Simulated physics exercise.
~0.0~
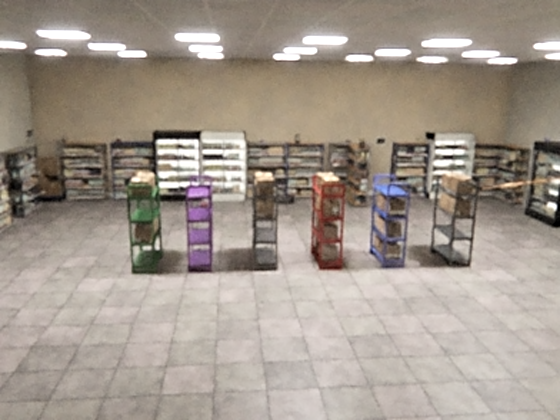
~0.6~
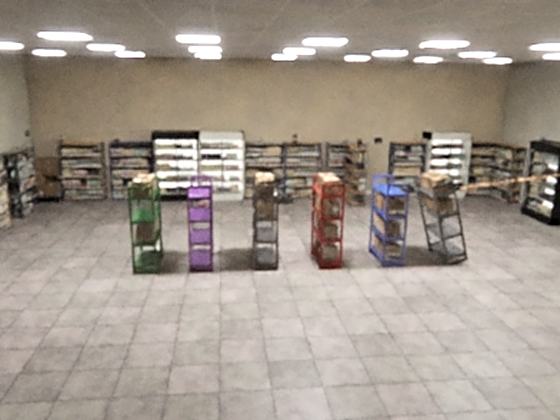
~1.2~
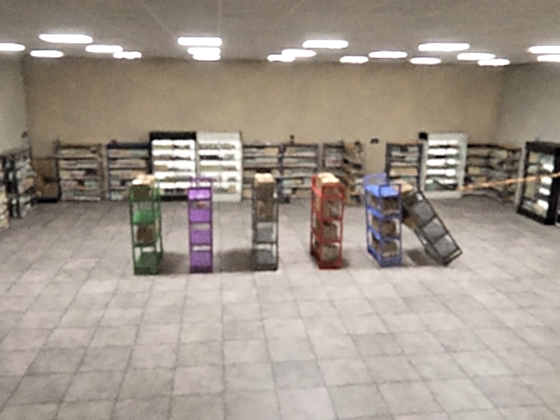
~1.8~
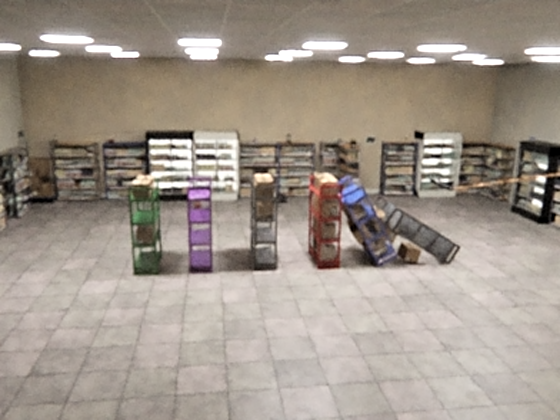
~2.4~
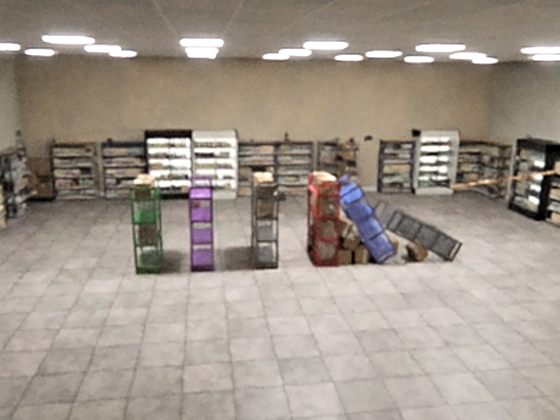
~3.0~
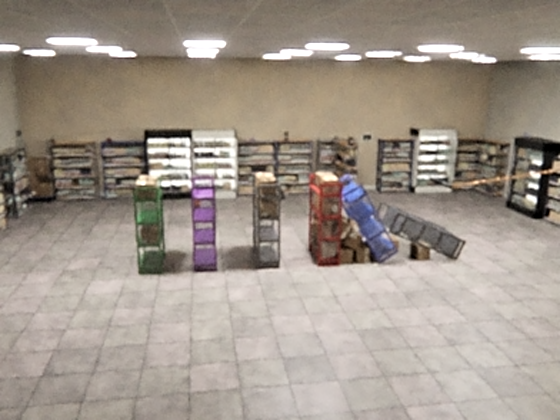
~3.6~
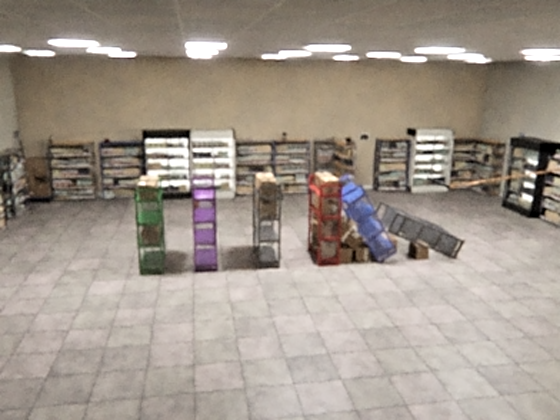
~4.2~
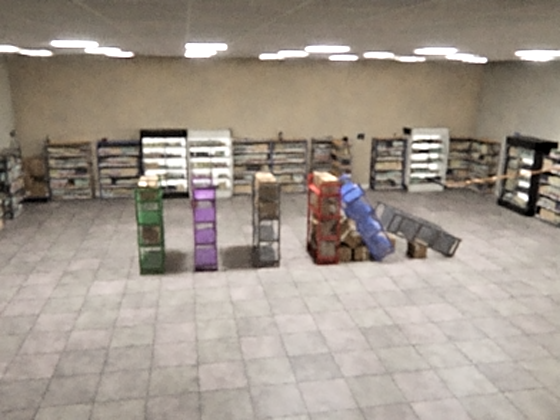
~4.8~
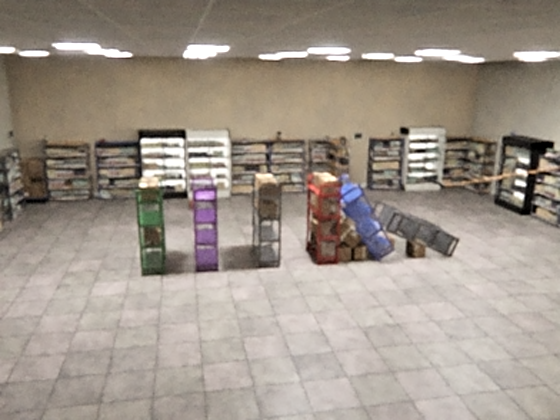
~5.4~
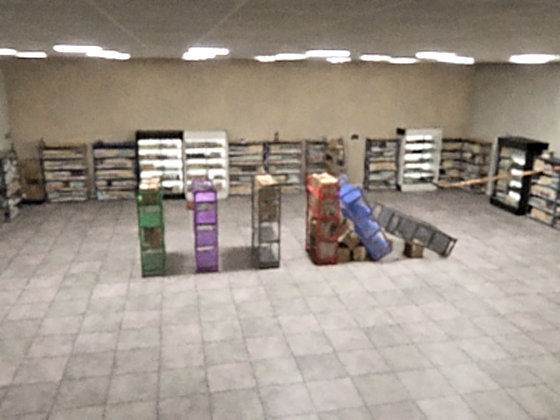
At the start, six slim open racks in green, purple, grey, red, blue and dark grey stand in a row on a tiled floor, with stocked shelves along the walls behind. The dark grey rack at the right end, near a long pole, tips to the left and leans into the blue one. It slides lower as the blue rack tilts left against the red one and brown cartons spill onto the floor. The two racks then settle, the end one nearly flat and the blue one propped at a slant. The red, grey, purple and green racks remain standing.
